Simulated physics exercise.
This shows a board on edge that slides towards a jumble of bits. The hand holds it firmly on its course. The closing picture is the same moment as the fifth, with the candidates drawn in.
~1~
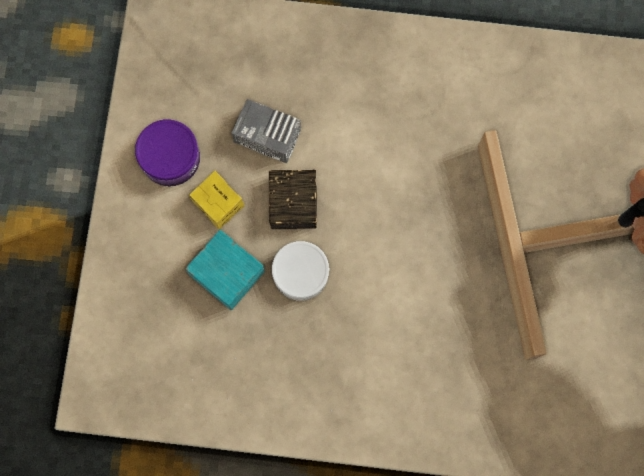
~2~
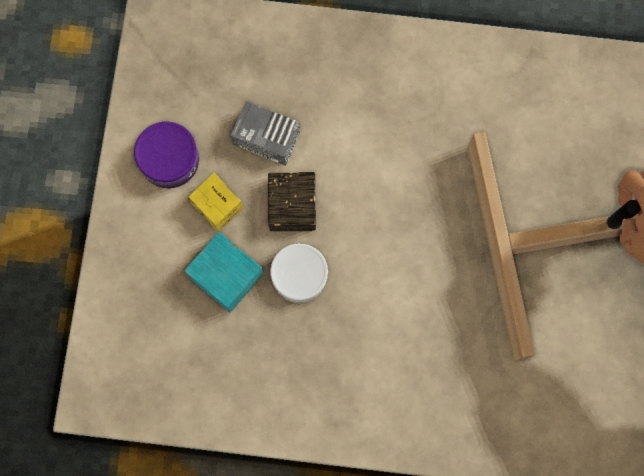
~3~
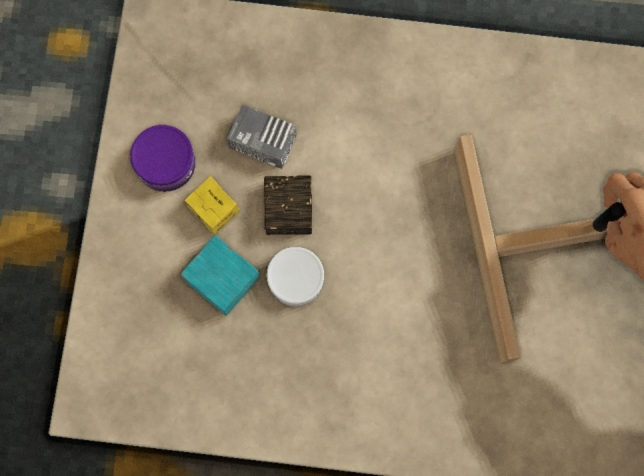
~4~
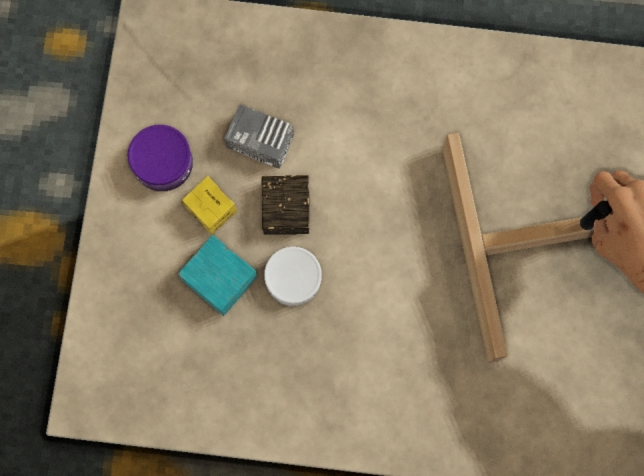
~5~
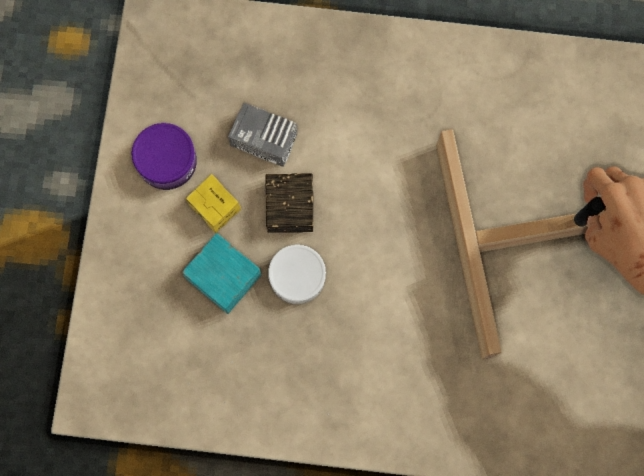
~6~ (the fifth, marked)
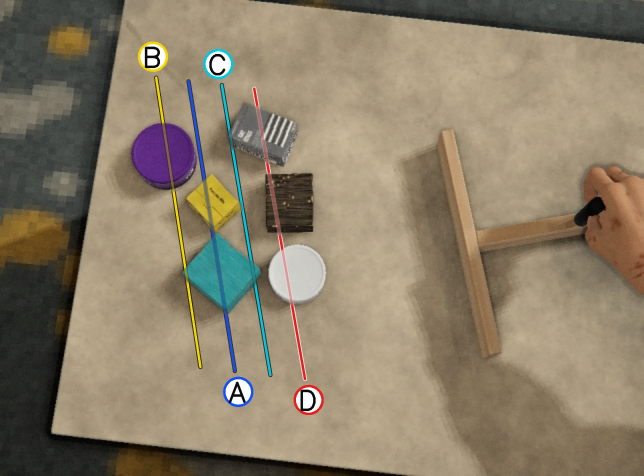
On a tan surface, a hand slides a wooden board left toward six small objects.
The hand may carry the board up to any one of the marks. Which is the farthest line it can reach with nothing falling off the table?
No farther than A.
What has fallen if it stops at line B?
The purple tub.
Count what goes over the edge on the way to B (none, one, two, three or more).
In all, one.
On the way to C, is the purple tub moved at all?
By then, yes.
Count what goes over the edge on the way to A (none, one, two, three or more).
By then, none.
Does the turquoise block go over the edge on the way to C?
No.
On the marked copy, A at (211, 221); B at (177, 218); C at (245, 225); D at (279, 229).
With A. Early on, board (377, 228); purple tub (165, 157); yellow box (214, 204).
Further on, board (283, 218); yellow box (199, 203); turquoise block (190, 277).
At the end, board (213, 210); purple tub (107, 161); yellow box (141, 205); nothing has fallen.
As for the rest, B drops the purple tub; C is safe but short; D is safe but short.
